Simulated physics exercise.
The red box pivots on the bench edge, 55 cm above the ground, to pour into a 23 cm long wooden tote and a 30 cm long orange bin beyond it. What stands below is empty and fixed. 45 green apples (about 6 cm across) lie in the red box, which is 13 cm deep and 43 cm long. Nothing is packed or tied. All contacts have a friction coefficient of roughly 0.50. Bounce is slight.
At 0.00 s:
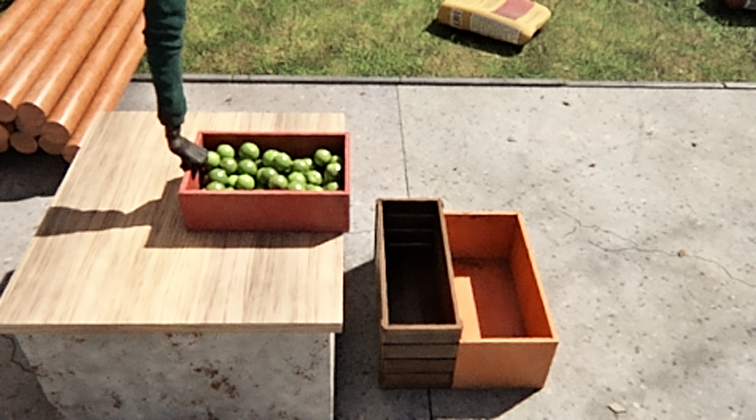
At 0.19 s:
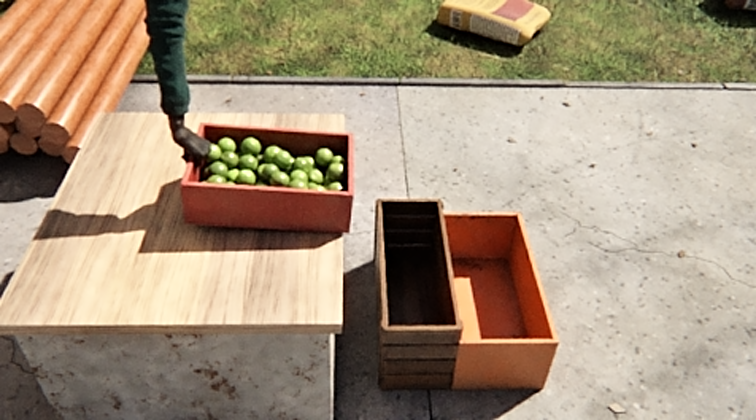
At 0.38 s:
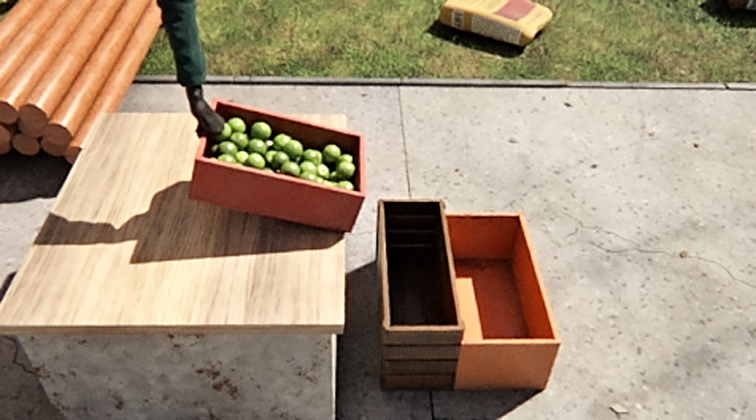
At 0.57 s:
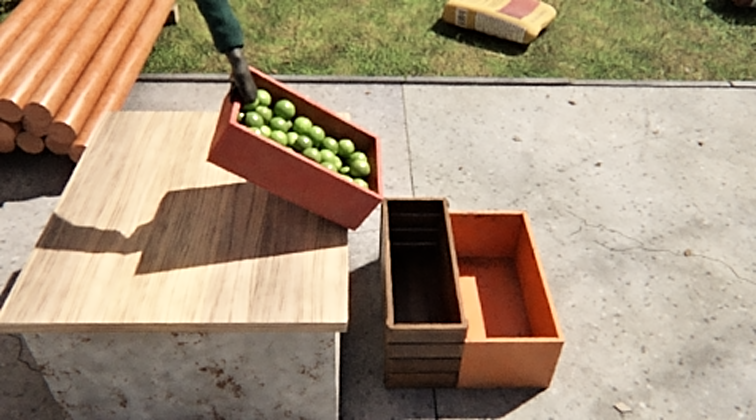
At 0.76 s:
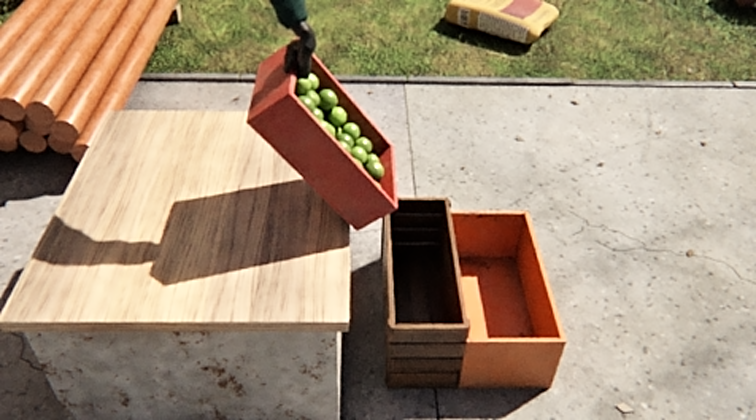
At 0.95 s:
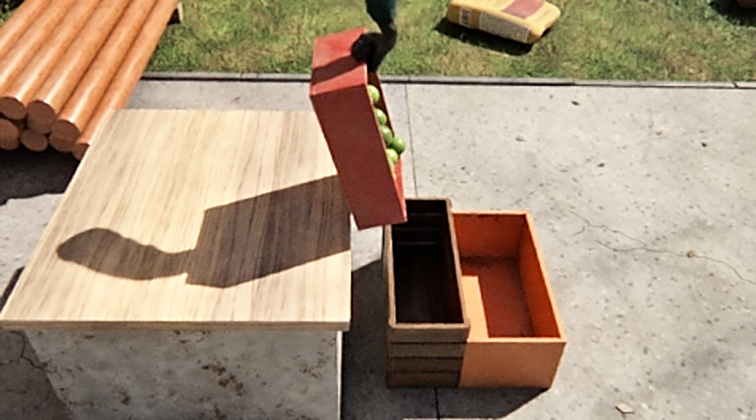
A dark-gloved hand in a green sleeve lifted one end of a red box of green apples, tilting it steeply over the bench edge toward a wooden tote and an orange bin, apples still inside.
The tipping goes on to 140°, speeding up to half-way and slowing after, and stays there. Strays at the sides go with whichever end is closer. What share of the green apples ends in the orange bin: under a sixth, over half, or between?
From a sixth to a half of the green apples end in the orange bin.
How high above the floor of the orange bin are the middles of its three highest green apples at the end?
Some 3 cm.
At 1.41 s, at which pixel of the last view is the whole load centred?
Near (428, 200).
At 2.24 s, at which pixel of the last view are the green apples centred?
Around (433, 303).
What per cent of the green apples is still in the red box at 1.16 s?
About 75 per cent.
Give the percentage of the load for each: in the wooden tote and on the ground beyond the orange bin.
Roughly 70 and 0 per cent.
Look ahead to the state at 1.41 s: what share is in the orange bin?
About 0 per cent.
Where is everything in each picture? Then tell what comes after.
In the first picture (we follow the rim corner now nearest the camera), red box at (184, 192); orange bin at (464, 340); tilt 0°; nothing out yet.
Red box at (186, 183); tilt 4°, in the second picture.
Red box at (200, 158); tilt 16°, in the third picture.
Red box at (235, 124); tilt 33°, in the fourth picture.
Red box at (293, 95); tilt 53°, in the fifth picture.
Red box at (367, 86); orange bin at (471, 340); tilt 75°; nothing out yet, in the sixth picture.
After 1.16 s, tilt 98°; 34 still in the red box, 1 in the wooden tote and 10 in the air.
After 1.41 s, tilt 122°; 13 still in the red box, 12 in the wooden tote, 1 in the orange bin and 19 in the air.
After 1.78 s, tilt 140°; 31 in the wooden tote and 14 in the orange bin.
Final count (at 2.24 s), 31 in the wooden tote and 14 in the orange bin. Asked share, 14 of 45, 31 per cent.
